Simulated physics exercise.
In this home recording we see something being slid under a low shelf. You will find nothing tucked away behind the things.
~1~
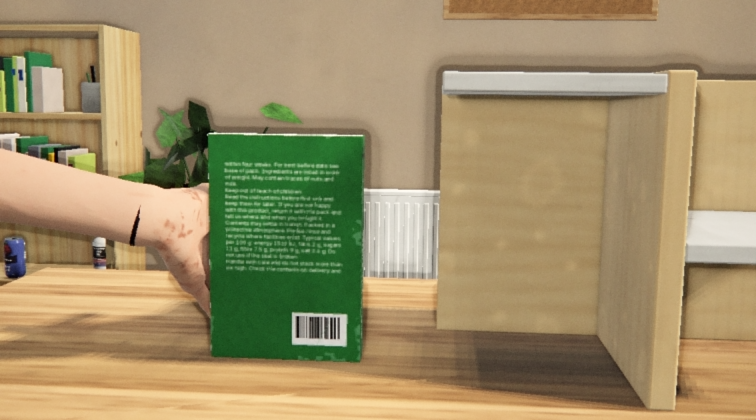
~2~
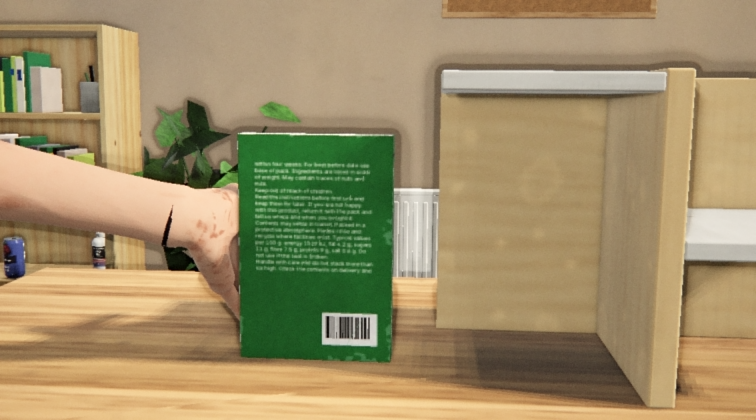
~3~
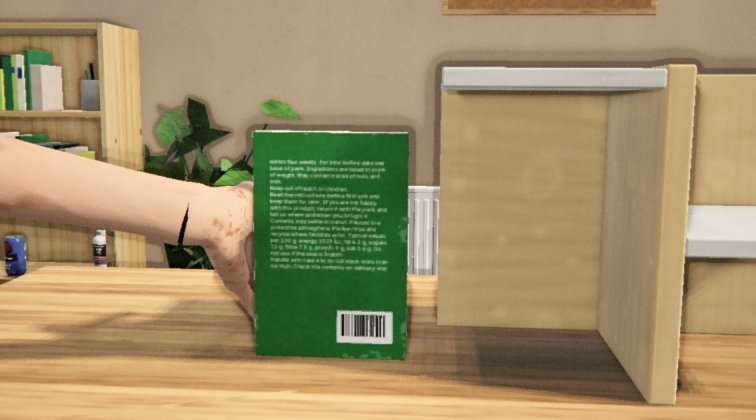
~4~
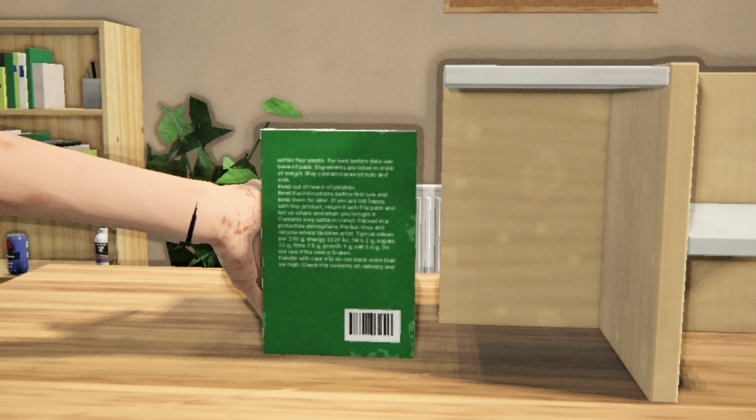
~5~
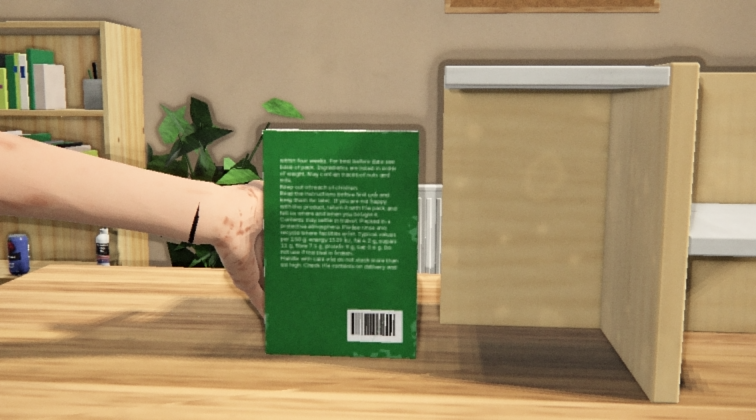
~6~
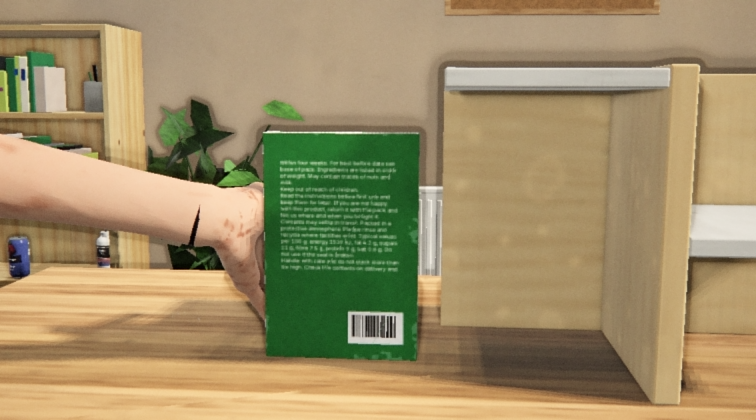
In the video, a hand reaching in from the left slides an upright green book a short way right across a wooden table toward a shelf unit, then the book stays still with the hand behind it.
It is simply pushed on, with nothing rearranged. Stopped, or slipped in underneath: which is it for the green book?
It is going to pass beneath, I think.
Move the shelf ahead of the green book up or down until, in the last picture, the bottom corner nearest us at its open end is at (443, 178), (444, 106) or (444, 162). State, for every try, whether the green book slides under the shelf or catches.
Result per try, in order: Hung up / in / hung up.
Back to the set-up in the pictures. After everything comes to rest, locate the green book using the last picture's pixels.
It ends up around (527, 250).
Then, 0.36 s later than the last frame, green book sliding up to the opening near (391, 248).
Then, 0.60 s later than the last frame, green book part of the way in near (451, 249).
Then, 0.80 s later than the last frame, green book part of the way in near (499, 250).
When it is over, the green book goes under, near (527, 250).
